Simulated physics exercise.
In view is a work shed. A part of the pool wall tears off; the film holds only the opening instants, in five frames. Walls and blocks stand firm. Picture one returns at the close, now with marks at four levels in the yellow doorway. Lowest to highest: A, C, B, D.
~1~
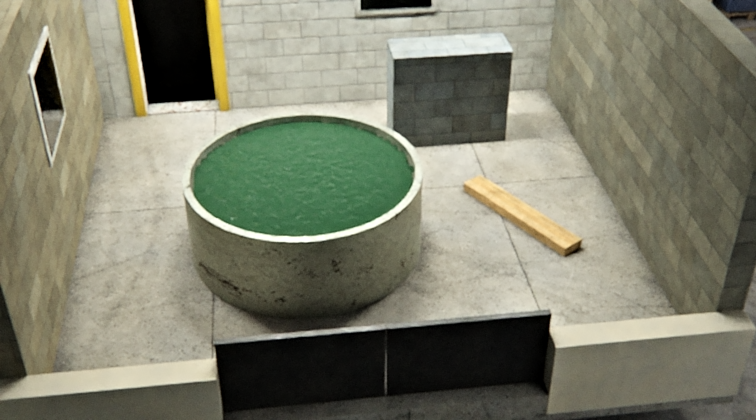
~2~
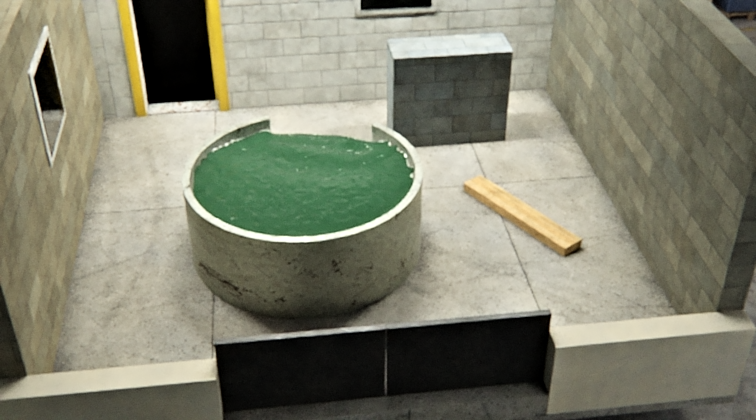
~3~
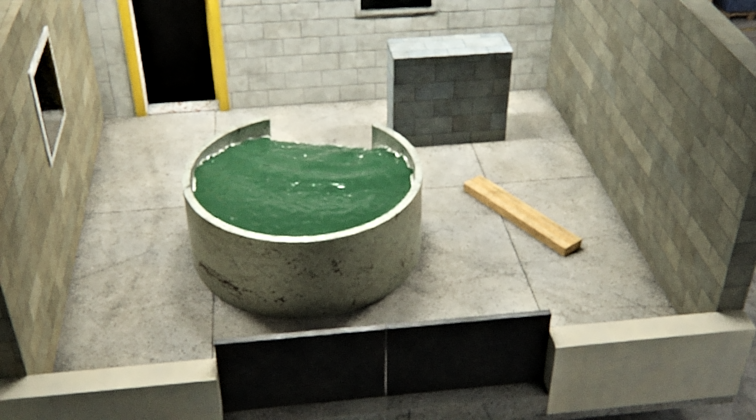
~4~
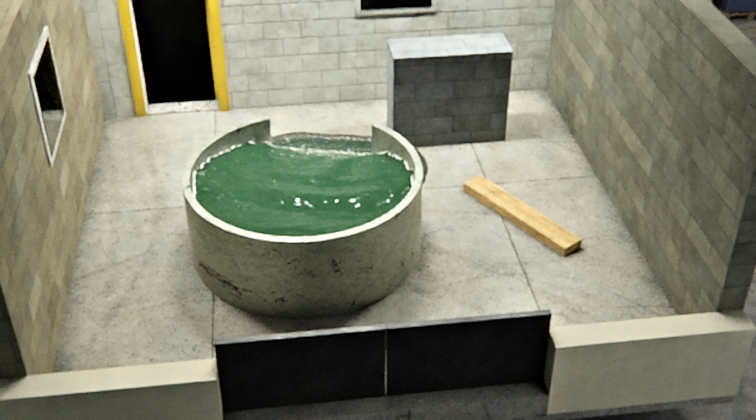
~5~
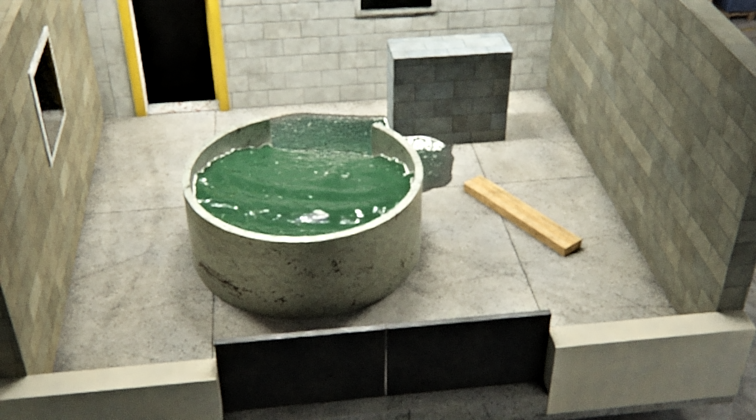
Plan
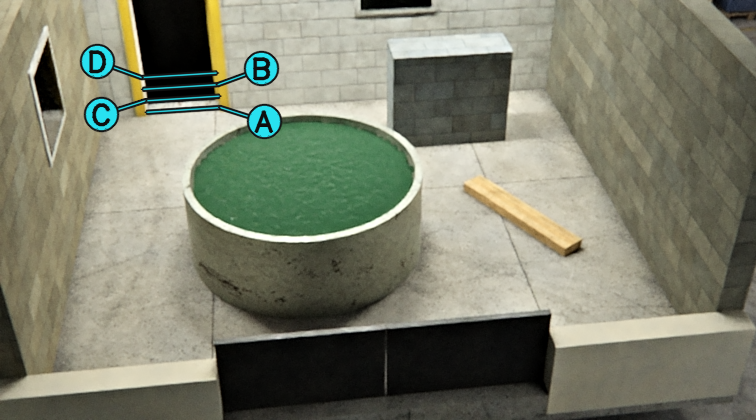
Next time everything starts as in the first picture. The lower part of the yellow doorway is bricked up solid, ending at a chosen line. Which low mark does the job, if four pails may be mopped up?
Go for C.
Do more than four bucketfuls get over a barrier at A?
Yes, that goes wrong.
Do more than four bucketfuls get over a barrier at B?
No, not at all.
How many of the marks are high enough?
Three of the four.
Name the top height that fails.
That would be A.
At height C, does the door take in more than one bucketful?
No, it does not.
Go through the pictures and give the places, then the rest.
Water in the pool at rest, its middle at (304, 177); foot of the yellow doorway at (184, 113); shut gate at (385, 338).
Water covers 1 % of the ground, its front hidden from here.
Water covers 4 % of the ground, its front hidden from here.
Water covers 8 % of the ground, its front hidden from here.
Water covers 14 % of the ground and shows as far out as (366, 118).
On the marked copy, A at (183, 109); B at (180, 87); C at (182, 98); D at (179, 75); from the bottom up A, C, B, D.
Choosing A, some 20 bucketfuls get in.
Choosing B, nothing gets over.
Choosing C, a splash gets over, under a bucket.
Choosing D, nothing gets over.
